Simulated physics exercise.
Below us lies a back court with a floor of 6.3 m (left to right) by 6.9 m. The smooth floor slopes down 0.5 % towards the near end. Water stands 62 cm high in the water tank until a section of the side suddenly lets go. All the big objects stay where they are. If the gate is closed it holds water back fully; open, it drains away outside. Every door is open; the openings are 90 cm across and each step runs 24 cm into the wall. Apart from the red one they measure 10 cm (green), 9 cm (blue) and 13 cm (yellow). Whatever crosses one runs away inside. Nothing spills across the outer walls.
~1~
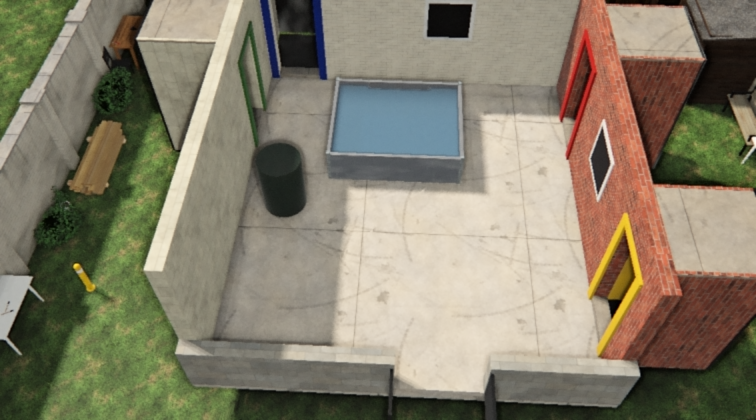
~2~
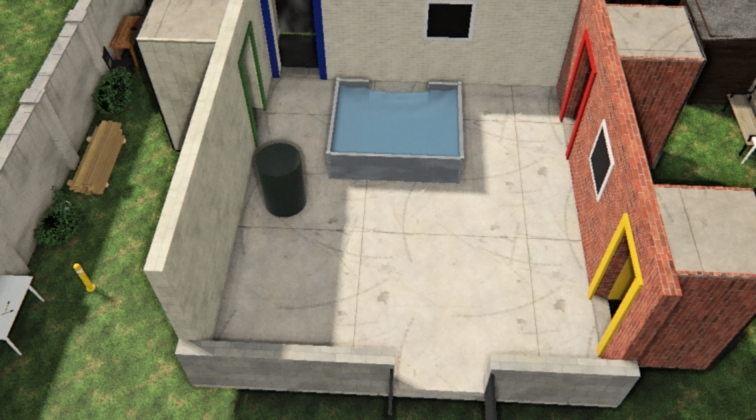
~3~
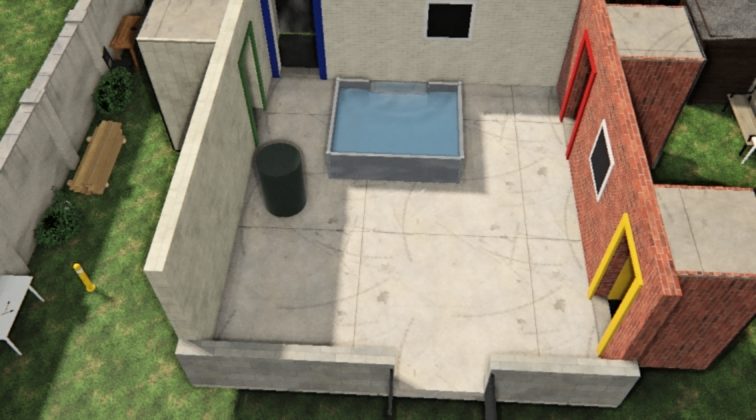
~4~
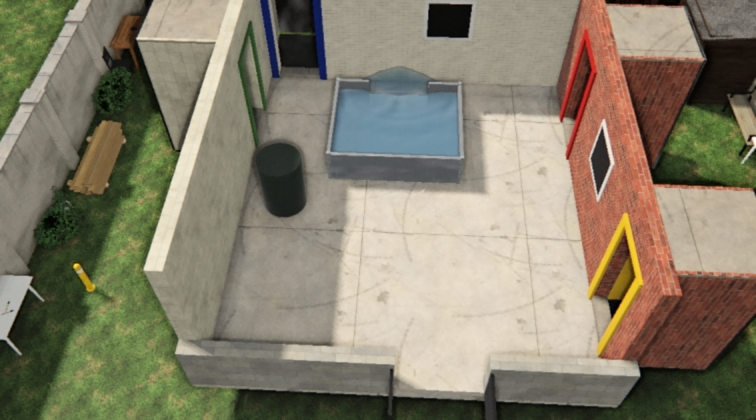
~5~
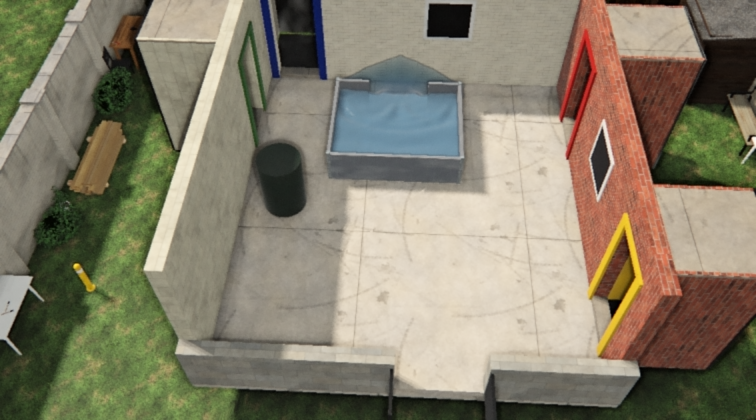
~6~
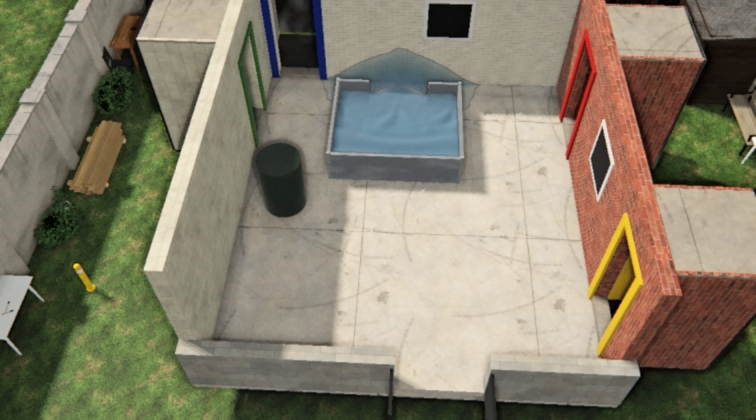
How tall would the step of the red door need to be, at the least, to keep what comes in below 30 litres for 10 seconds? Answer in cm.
About 14.5 cm.
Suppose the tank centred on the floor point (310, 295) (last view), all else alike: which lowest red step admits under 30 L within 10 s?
Then roughly 9.5 cm.
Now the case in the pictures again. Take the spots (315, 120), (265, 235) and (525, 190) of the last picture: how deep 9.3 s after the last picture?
About 4, 2 and 3 cm.
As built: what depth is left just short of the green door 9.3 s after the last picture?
Roughly 7.0 cm deep.
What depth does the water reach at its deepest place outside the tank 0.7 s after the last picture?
Up to some 52 cm.
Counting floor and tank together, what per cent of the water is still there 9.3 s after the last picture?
Roughly 86 in a hundred.
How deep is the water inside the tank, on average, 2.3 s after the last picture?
Roughly 32 cm on average.
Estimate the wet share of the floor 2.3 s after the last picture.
Some 35 per cent of it.
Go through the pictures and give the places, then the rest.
In the first picture, the water tank at (397, 120) is whole and still, 62 cm deep; the red door at (576, 102) is dry.
In the second picture, water pours out on the far side and has run 0.3 m, to a hidden place; about 9 cm deep outside, 62 cm at the back.
In the third picture, the front is at a hidden place, 0.8 m from the gap on the far side; 1.1 m2 of floor is wet, 62 cm left at the back.
In the fourth picture, the front is at a hidden place, 0.9 m from the gap on the far side; 1.5 m2 of floor is wet, 62 cm left at the back.
In the fifth picture, the gap is on the far side, the front 1.1 m out at a hidden place; the back of the water tank holds 61 cm.
In the sixth picture, the front is at (475, 85), 1.3 m from the gap on the far side; 2.0 m2 of floor is wet, 54 cm left at the back; 2.3 m in a straight line remain to the red door at (576, 102).
Then, 0.7 s after the last picture water covers 15 % of the floor, deepest (52 cm) near (401, 88); it has not reached the red door.
Then, 2.3 s after the last picture water covers 35 % of the floor, deepest (29 cm) near (272, 78); 21 cm at the red door, 12 litres in over its 16 cm step.
Then, 9.3 s after the last picture water covers 95 % of the floor, deepest (12 cm) near (393, 88); 7 cm at the red door, 20 litres in over its 16 cm step.
At the red door as built, the water peaked near 22 cm, 1.5 s after the last picture.
Run again over the same 10 s with other heights there, 49 litres in over 12.5 cm, 15 litres over 17 cm. The limit of 30 litres is kept from about 14.5 cm up.
